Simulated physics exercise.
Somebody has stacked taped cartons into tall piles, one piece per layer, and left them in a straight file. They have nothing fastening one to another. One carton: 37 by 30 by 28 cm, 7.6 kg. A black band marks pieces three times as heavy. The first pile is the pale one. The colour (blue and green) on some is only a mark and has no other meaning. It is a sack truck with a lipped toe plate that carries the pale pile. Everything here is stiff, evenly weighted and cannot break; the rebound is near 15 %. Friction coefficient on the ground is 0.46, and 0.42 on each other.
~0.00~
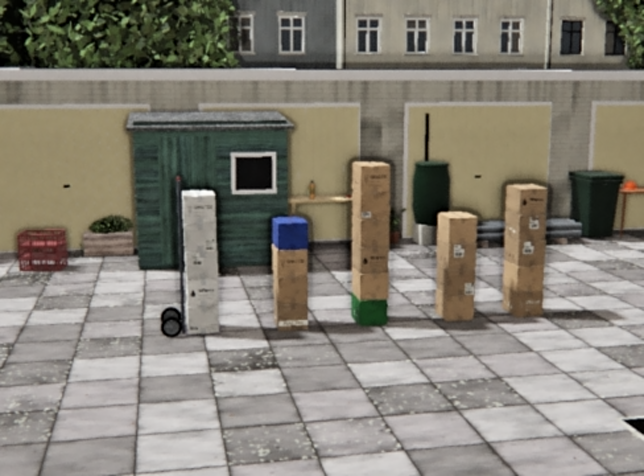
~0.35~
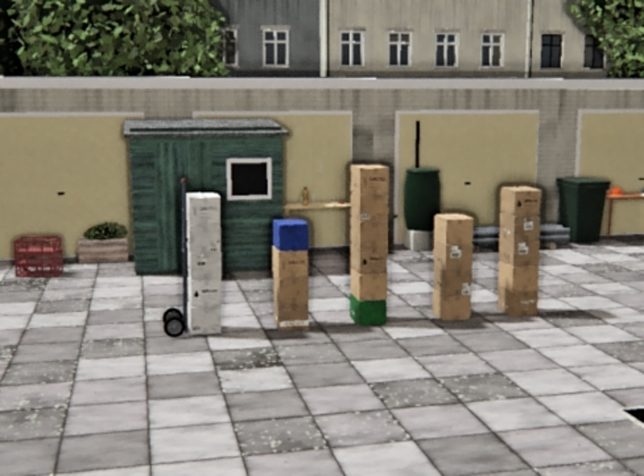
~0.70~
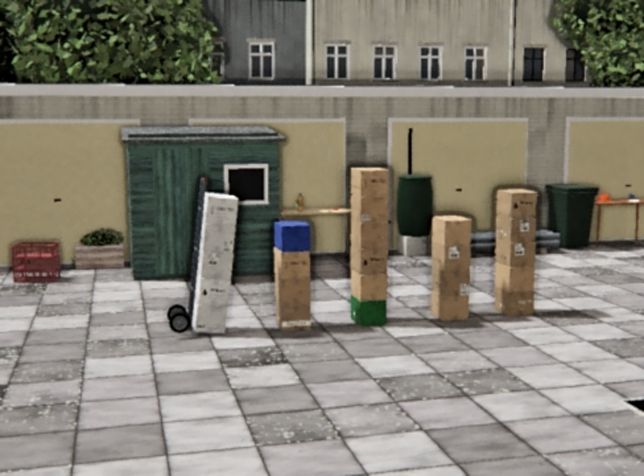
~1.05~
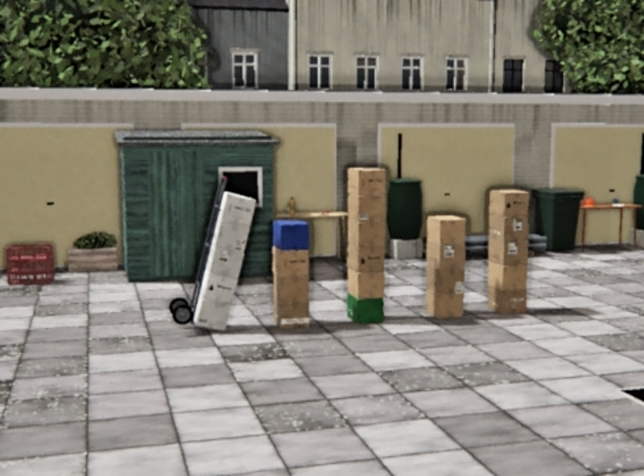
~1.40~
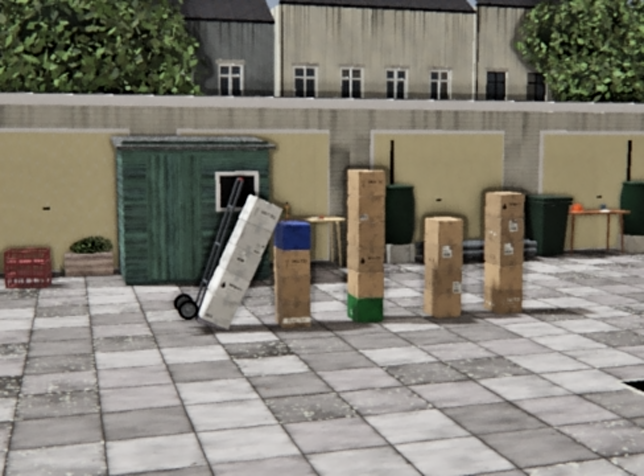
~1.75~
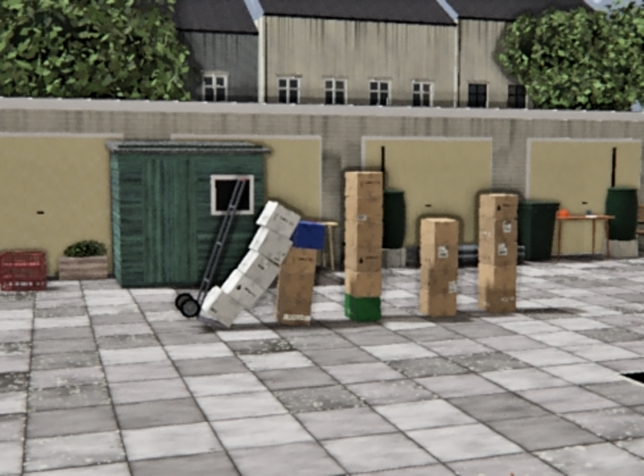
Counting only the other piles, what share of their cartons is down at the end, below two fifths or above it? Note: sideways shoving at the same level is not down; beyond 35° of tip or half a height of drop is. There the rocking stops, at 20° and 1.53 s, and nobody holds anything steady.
The share is above two fifths.
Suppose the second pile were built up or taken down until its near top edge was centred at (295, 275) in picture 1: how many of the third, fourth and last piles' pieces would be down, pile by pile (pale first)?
You'd get third 0, fourth 0 and last 0.
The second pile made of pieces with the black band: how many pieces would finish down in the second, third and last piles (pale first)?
In that case the second pile has 0 down, the third 0, the last 0.
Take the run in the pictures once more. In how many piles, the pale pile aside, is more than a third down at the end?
The total is 4.
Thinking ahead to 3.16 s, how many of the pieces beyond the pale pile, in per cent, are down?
By that time it is 45 percent.
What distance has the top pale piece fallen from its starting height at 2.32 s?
I'd put it at close to 30 cm below where it started.
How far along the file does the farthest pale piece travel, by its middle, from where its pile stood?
140 cm.
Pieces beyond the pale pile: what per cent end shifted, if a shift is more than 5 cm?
Answer: 90 %.
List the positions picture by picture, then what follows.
In the first picture (pixels give the middle of a visible side; the camera moves round a little), truck frame (180, 212) 0° forward; blue carton (293, 237); green carton (374, 313); none of the others has stirred.
In the second picture, truck frame (185, 213) 1° forward; blue carton (294, 238).
In the third picture, truck frame (202, 211) 7° forward, top of the pale pile leaning 7°; blue carton (296, 239); none of the others has stirred.
In the fourth picture, truck frame (219, 208) 14° forward, top of the pale pile leaning 15°; blue carton (295, 238); none of the others has stirred.
In the fifth picture, truck frame (233, 208) 20° forward, top of the pale pile leaning 26°; blue carton (297, 238); none of the others has stirred.
In the sixth picture, truck frame (236, 208) 20° forward, top of the pale pile leaning 31°; blue carton (311, 237) 6° from how it stood; green carton (369, 309); steepest lean 6°, the carton at (300, 287); movement in 4 of them.
After 2.32 s, 5 of the pale pile down; 3 of the 19 other cartons down; blue carton 19° from how it stood; green carton 3° from how it stood.
After 3.16 s, 5 of the pale pile down; 9 of the 19 other cartons down; blue carton 32° from how it stood, 29 cm lower.
After 4.14 s, 5 of the pale pile down; 17 of the 19 other cartons down; blue carton on its side.
In the end (5.2 s), 5 of the pale pile down; 17 of the 19 other cartons down; blue carton on its side; green carton unmoved. That is 89 per cent. From the last view, middles, blue carton near (401, 276), green carton near (364, 307).
